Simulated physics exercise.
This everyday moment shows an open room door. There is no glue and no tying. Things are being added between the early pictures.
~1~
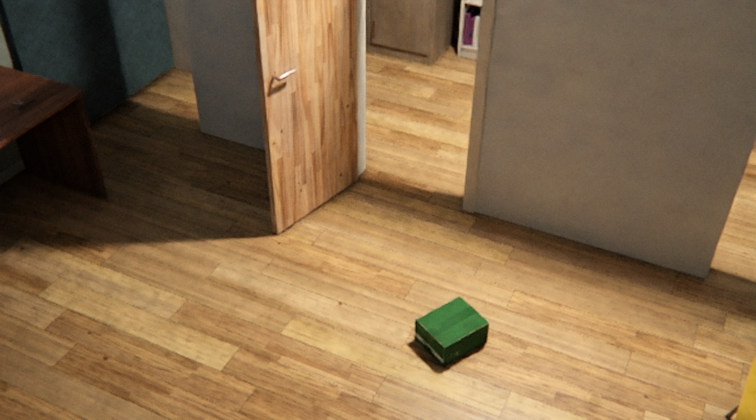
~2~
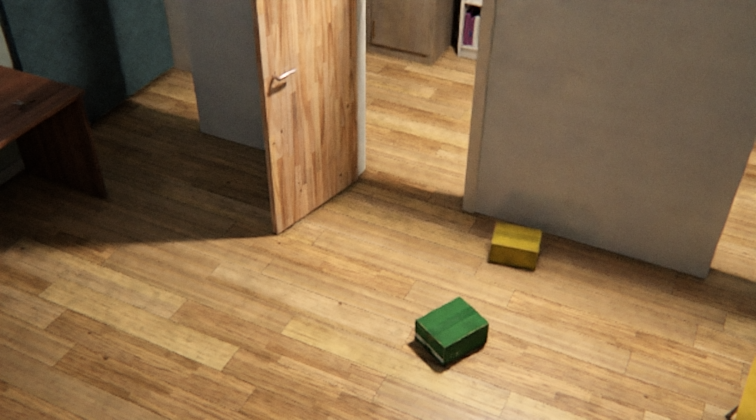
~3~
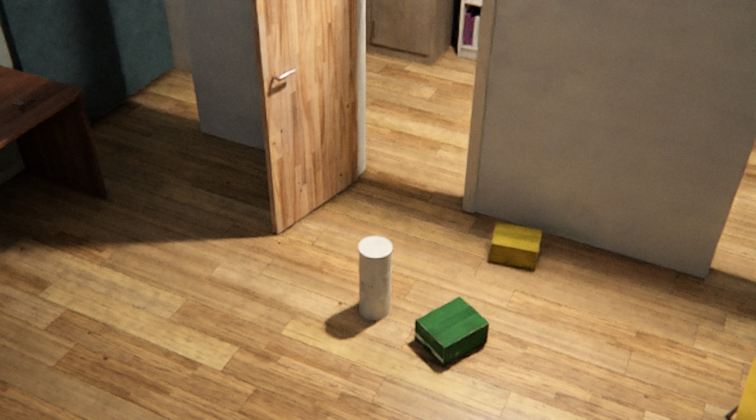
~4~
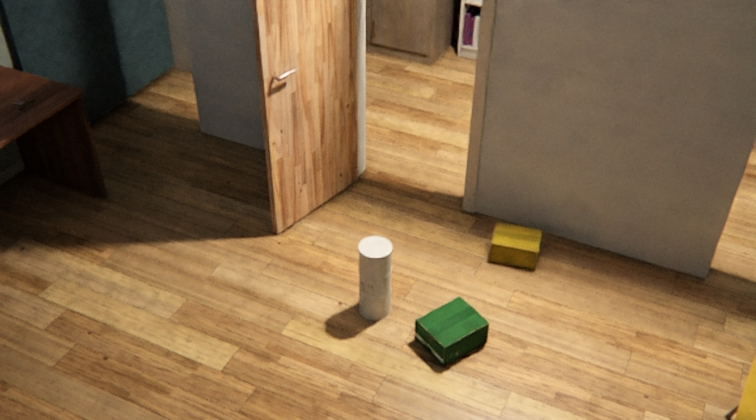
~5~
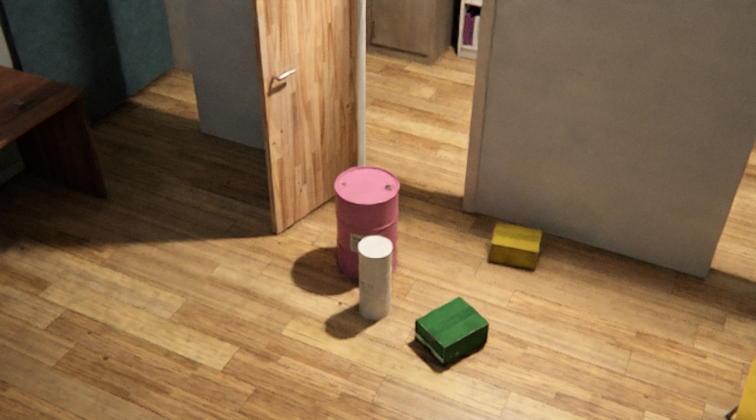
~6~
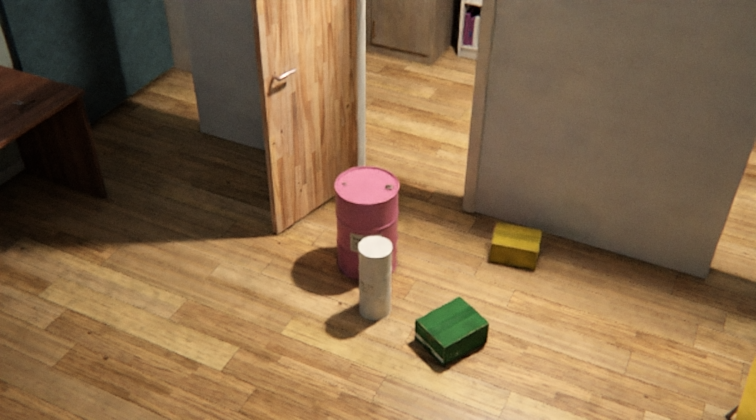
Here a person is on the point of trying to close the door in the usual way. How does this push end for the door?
It gets stopped partway.
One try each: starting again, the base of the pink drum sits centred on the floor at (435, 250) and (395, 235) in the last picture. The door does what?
Try 1: Door stays partly open. Try 2: Door stays partly open.
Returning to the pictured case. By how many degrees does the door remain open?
It comes to about 70°.
Then, 0.40 s after the last picture, door at 90°.
Then, 0.60 s after the last picture, door at 77°.
At rest, door at 72°; all 4 in place. Seen from the same camera at the end, pink drum near (368, 225).
